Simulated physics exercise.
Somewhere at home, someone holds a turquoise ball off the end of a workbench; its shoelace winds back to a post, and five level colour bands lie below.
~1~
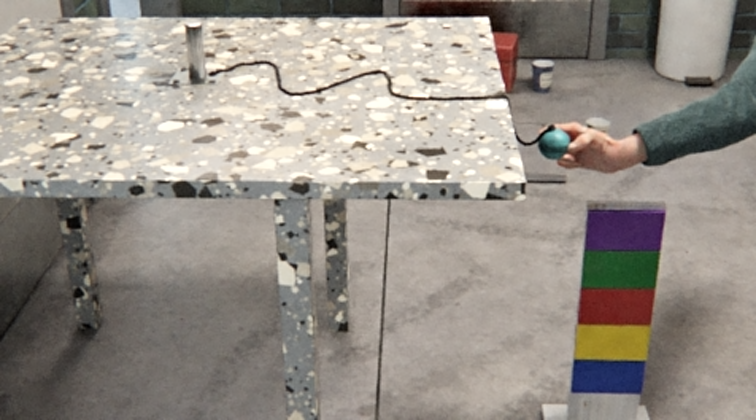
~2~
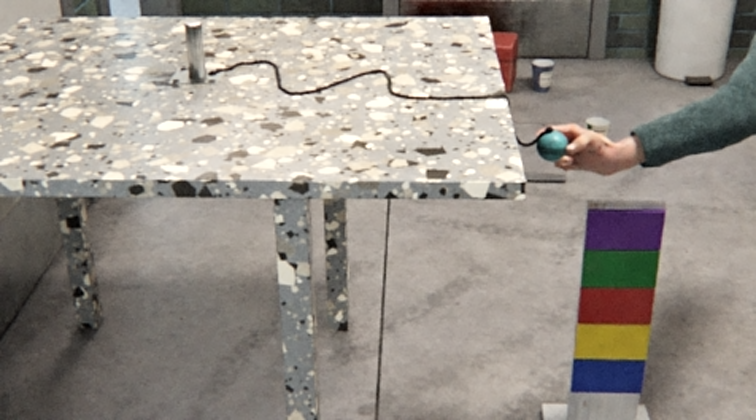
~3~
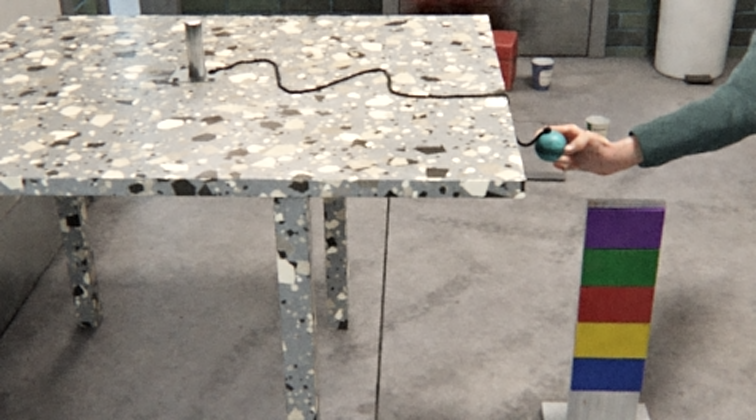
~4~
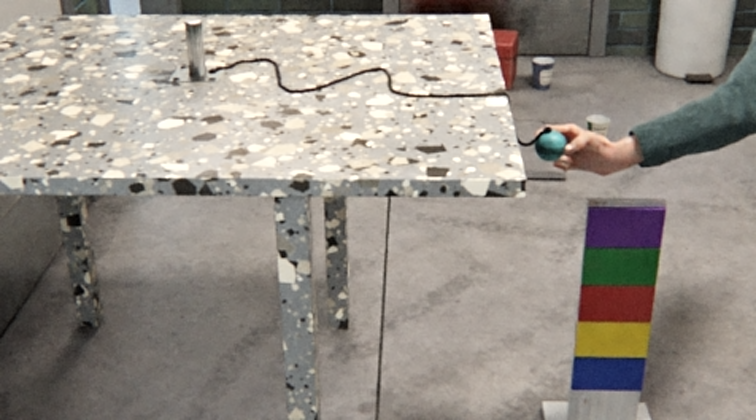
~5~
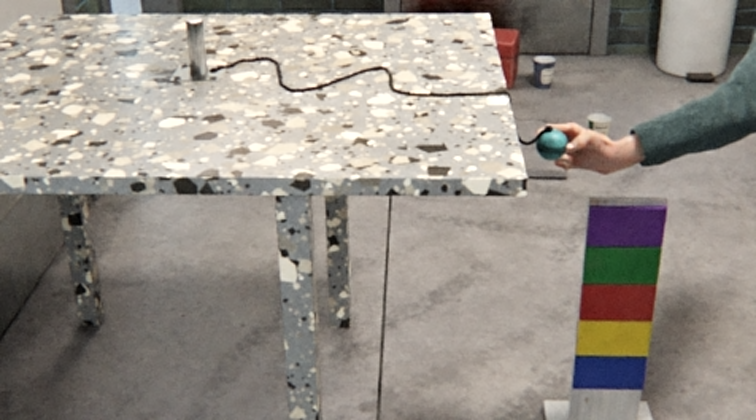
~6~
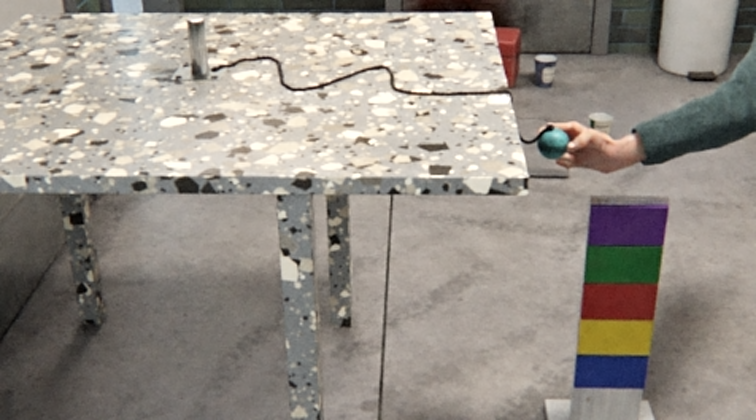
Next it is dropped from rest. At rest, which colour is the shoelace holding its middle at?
Yellow.
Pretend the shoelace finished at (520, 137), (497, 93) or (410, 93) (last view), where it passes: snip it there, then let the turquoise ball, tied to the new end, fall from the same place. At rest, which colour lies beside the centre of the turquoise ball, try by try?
Try 1: Red. Try 2: Green. Try 3: No band.
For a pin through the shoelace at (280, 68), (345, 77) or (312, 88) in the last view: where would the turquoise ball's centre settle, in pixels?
Estimated pixels in sequence: (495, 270), (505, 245) and (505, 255).
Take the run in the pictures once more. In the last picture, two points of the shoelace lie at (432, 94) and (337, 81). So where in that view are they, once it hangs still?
Roughly (500, 177) for the first and (441, 76) for the second.
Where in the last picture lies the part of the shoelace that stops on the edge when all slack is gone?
Approx. (385, 67).
A little later, ball near (535, 339); level with yellow.
Next, ball near (465, 307); level with yellow.
Later still, ball near (509, 320); level with yellow.
When it is over, ball near (491, 322); level with yellow. Its centre hangs level with the yellow band.
